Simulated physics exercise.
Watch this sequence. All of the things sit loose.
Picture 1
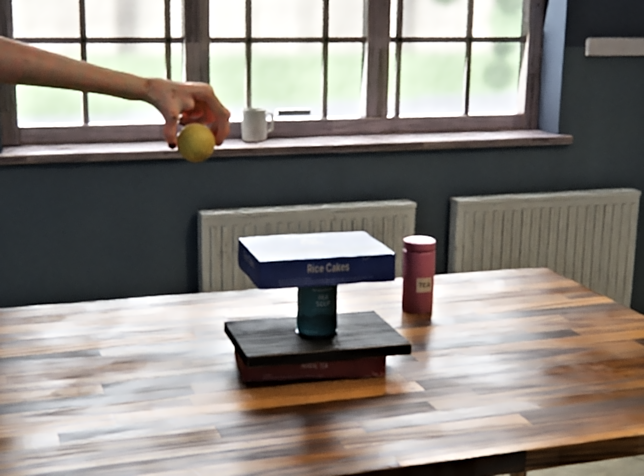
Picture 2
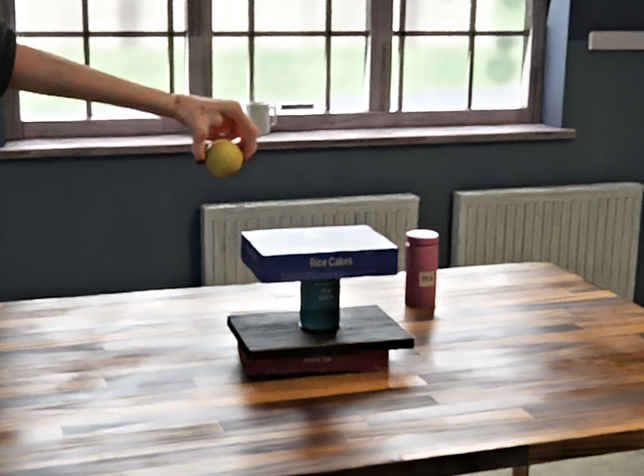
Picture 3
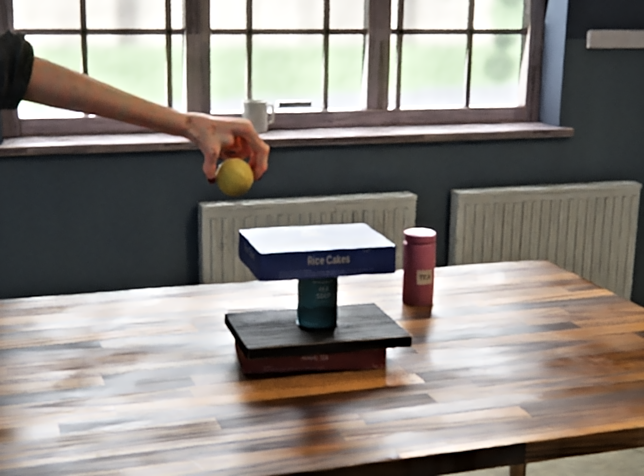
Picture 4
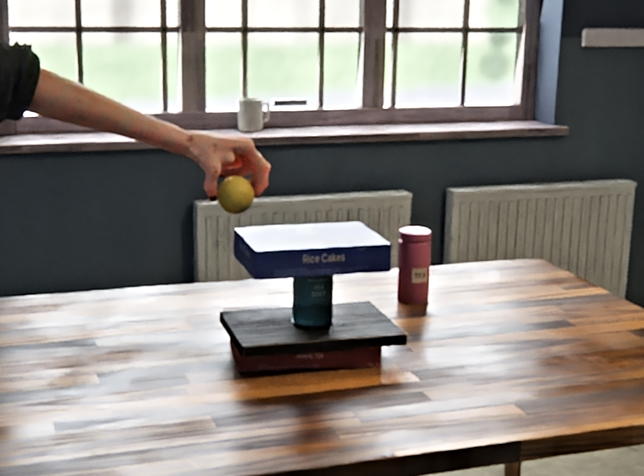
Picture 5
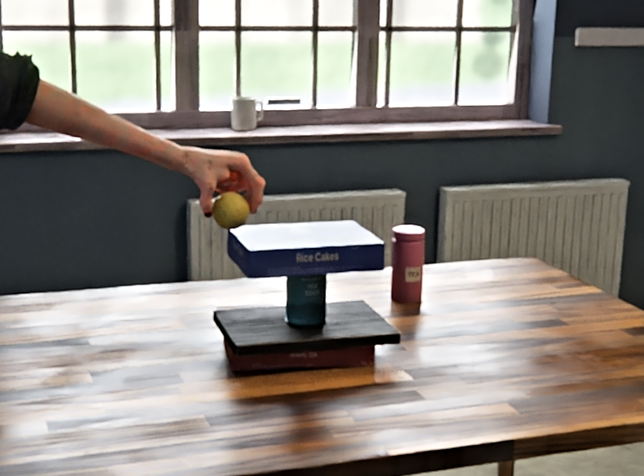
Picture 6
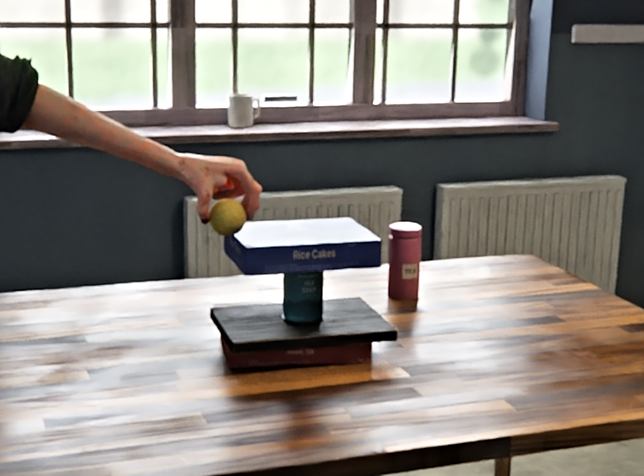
A yellow lemon, held in a hand reaching in from the left, moves right and downward above a wooden table. It lowers toward a blue packet resting on a turquoise tin, black board and red box, then shifts slightly left, ending beside the packet's left edge, still in the fingers.
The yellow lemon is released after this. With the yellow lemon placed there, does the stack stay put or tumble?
It tumbles.
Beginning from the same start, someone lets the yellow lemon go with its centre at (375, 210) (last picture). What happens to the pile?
Afterwards the pile tumbles over.
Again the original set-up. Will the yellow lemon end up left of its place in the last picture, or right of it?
To the left.
Then, 0.30 s on from there, yellow lemon now fallen.
Then, 0.40 s on from there, things are still on the move.
Then, 1.40 s on from there, nothing new.
In the end, fallen, yellow lemon; the other 5 unmoved. At the end, from the last picture's camera, yellow lemon near (183, 345). The pile loses its balance.
